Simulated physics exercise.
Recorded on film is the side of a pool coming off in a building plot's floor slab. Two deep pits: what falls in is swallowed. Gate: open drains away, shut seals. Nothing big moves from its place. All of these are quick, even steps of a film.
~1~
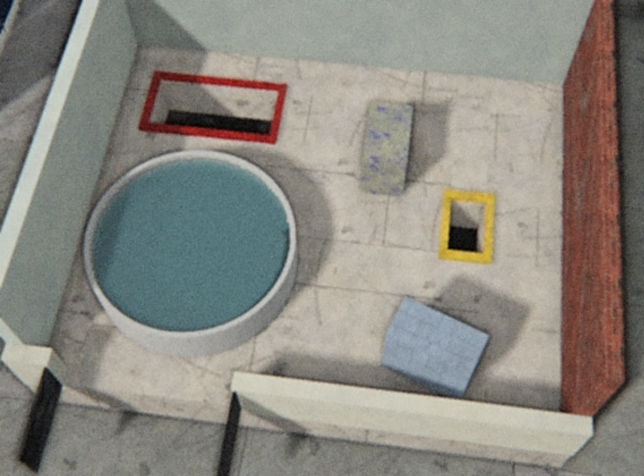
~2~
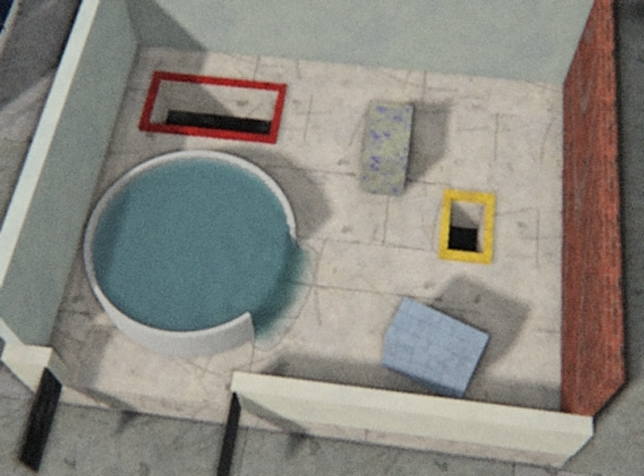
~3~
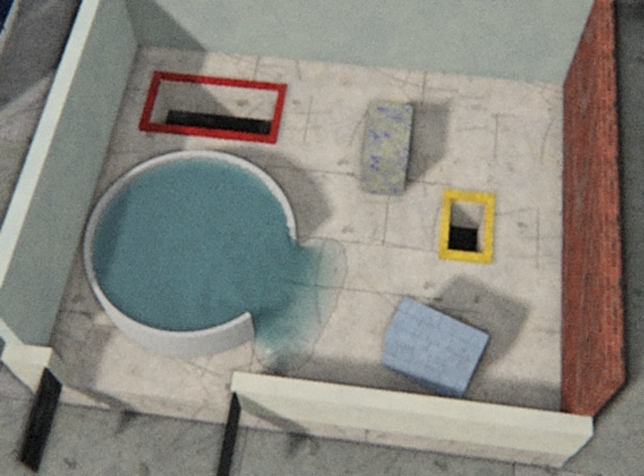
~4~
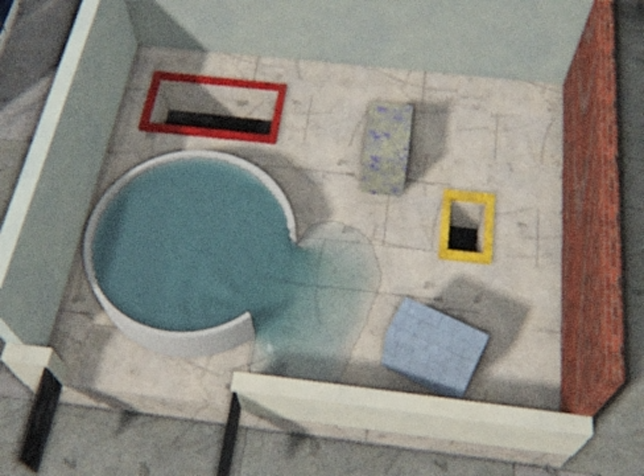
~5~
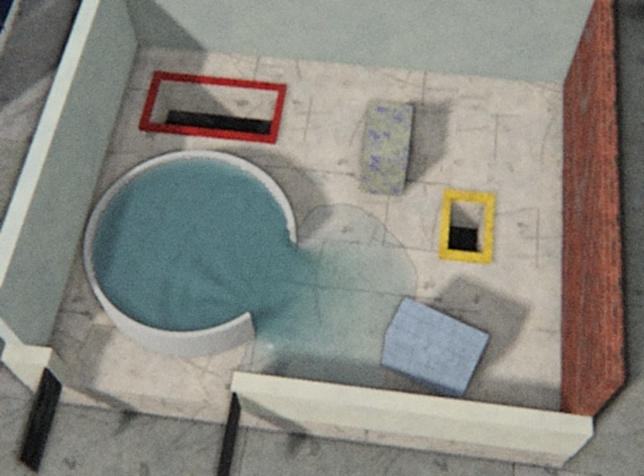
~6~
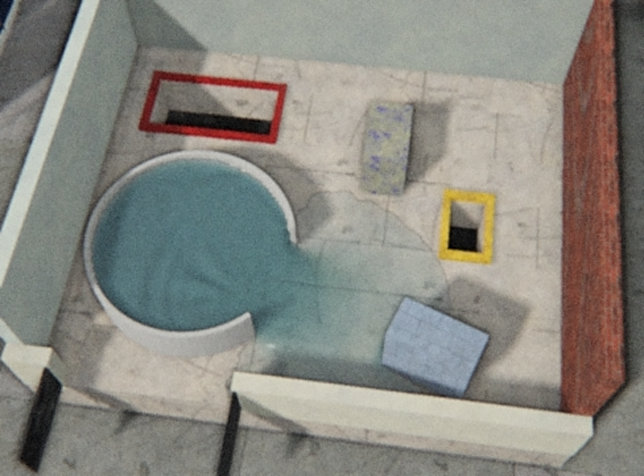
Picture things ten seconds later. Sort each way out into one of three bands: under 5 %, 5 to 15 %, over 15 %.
Sorted: Gate - 5 to 15 %; yellow pit - 5 to 15 %; red pit - under 5 %.
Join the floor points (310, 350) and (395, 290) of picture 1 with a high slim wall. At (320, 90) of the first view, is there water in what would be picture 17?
Untouched.
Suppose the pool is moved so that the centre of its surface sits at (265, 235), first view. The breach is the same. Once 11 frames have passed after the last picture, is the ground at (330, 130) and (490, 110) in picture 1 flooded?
I'd say the first one's left untouched and the second one's left untouched.
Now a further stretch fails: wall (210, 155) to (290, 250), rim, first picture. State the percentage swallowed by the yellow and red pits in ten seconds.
Yellow about 12 %, red about 8 %.
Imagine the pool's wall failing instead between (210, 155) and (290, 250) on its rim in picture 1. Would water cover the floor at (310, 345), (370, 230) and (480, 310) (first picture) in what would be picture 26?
Result, in sequence: Untouched by the flood; inundated; inundated.
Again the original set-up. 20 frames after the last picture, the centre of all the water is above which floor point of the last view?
Roughly (314, 290) in the last picture.
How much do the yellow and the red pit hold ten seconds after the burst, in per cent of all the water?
8 and 2 per cent respectively.
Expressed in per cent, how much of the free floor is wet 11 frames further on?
I make it 40 per cent.
A moment on, water covers 35 % of the floor; the gate 0 %, the yellow pit 0 %, the red pit 0 %.
Next, water covers 40 % of the floor; the gate 0 %, the yellow pit 1 %, the red pit 0 %.
Then, water covers 60 % of the floor; the gate 0 %, the yellow pit 3 %, the red pit 0 %.
Later, water covers 80 % of the floor; the gate 4 %, the yellow pit 6 %, the red pit 0 %.
In the end, water covers 95 % of the floor; the gate 9 %, the yellow pit 7 %, the red pit 1 %.
